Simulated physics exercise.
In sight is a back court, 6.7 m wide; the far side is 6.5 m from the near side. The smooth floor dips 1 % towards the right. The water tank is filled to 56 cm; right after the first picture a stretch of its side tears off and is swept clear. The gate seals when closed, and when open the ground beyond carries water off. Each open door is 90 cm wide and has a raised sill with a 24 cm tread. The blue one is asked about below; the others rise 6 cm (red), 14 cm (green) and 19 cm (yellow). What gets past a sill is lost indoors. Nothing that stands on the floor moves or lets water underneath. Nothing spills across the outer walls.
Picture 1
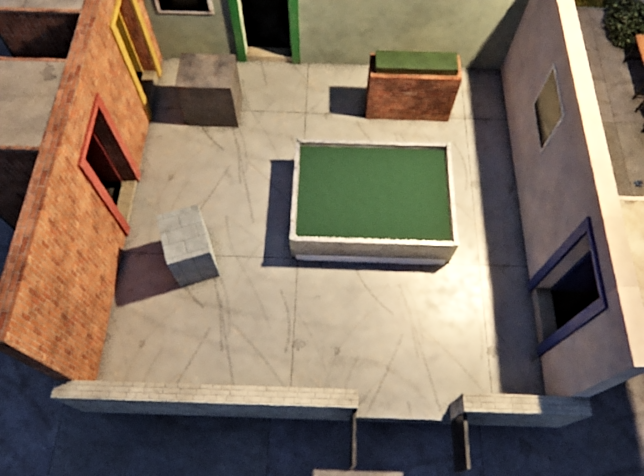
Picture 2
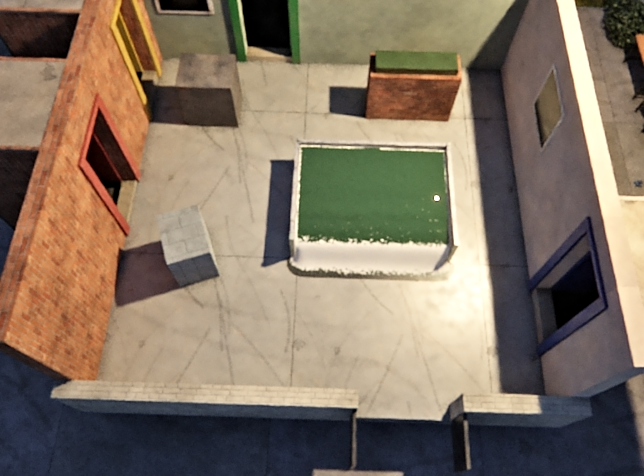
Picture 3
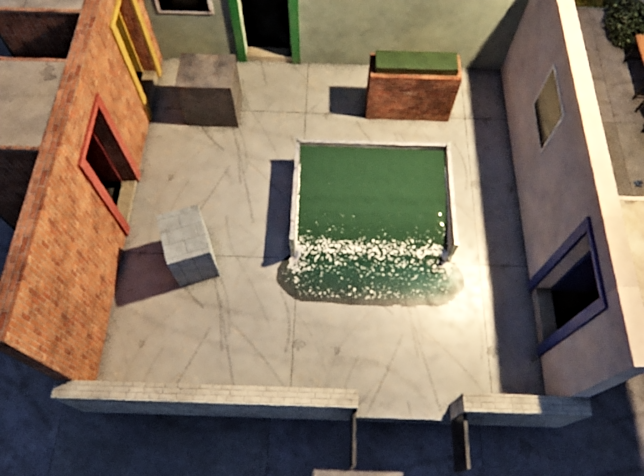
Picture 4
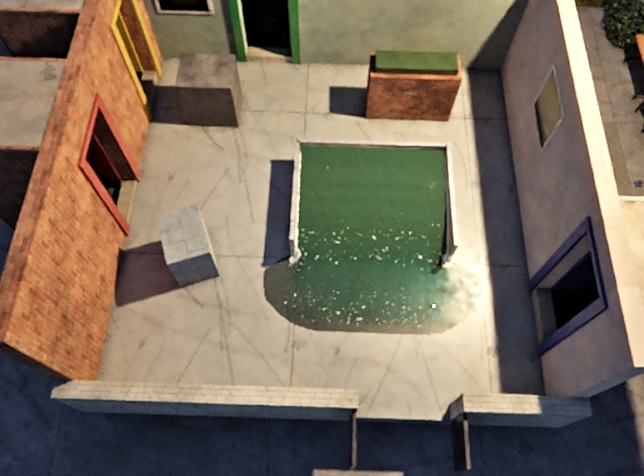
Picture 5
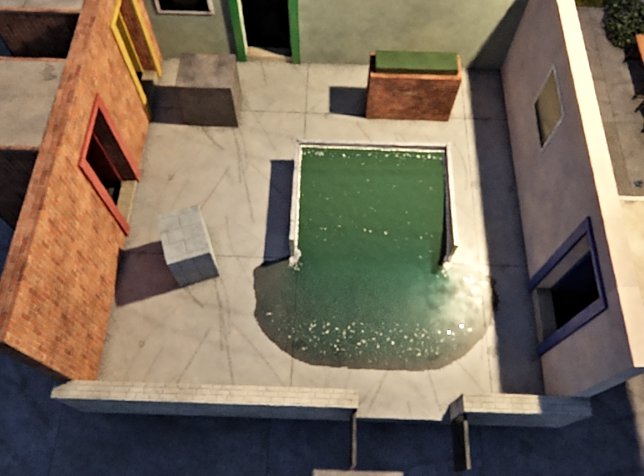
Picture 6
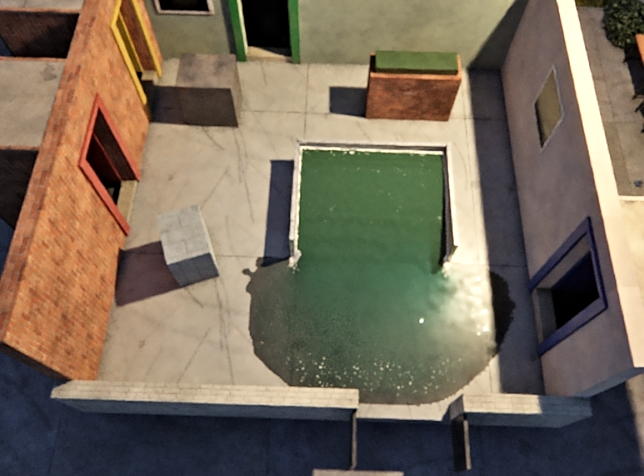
Green water bursts through the near side of a raised tank and spreads across the courtyard floor.
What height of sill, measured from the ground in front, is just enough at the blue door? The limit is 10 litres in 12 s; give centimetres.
Close to 8 cm is just enough.
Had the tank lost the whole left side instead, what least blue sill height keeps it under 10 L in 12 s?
About 7.5 cm.
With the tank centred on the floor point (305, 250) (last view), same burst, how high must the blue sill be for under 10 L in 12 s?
About 9.5 cm.
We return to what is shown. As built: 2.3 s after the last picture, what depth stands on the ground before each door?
In cm: Red 0, green 0, blue 12, yellow 0.
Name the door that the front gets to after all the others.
It is the green one.
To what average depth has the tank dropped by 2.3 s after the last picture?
Roughly 12 cm on average.
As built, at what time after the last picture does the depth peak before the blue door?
Around 2.0 s.
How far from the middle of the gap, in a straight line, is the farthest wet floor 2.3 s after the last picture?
Roughly 4.8 m.
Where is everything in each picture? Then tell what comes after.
The first frame shows still water, 56 cm deep, in the water tank at (373, 192); the blue door at (559, 297) is dry.
In the second frame, the gap is at (372, 251), the front 0.3 m out at (297, 270); the back of the water tank holds 56 cm.
In the third frame, the front is at (300, 295), 0.7 m from the gap at (371, 252); 1.8 m2 of floor is wet, 56 cm left at the back.
In the fourth frame, water pours out at (371, 253) and has run 1.2 m, to (310, 324); about 9 cm deep outside, 56 cm at the back.
In the fifth frame, the gap is at (371, 253), the front 1.8 m out at (379, 364); the back of the water tank holds 49 cm.
In the sixth frame, the gap is at (371, 253), the front 2.3 m out at a hidden place; the back of the water tank holds 47 cm; the blue door at (559, 297), 2.8 m from the gap, is still 0.6 m from the nearest water.
Then, 0.7 s after the last picture water covers 30 % of the floor, deepest (32 cm) near (339, 399); 3 cm at the blue door, 0 litres in over its 20 cm sill.
Then, 2.3 s after the last picture water covers 35 % of the floor, deepest (24 cm) near (95, 391); 12 cm at the blue door, 0 litres in over its 20 cm sill.
Then, 11.3 s after the last picture water covers 95 % of the floor, deepest (8 cm) near (500, 145); 5 cm at the blue door, 0 litres in over its 20 cm sill.
At the blue door as built, the water peaked near 13 cm, 2.1 s after the last picture.
With a sill of 7 cm, 19 litres would have come in within the 12 s; with 9.5 cm, 4 litres. So under 10 litres takes about 8 cm.
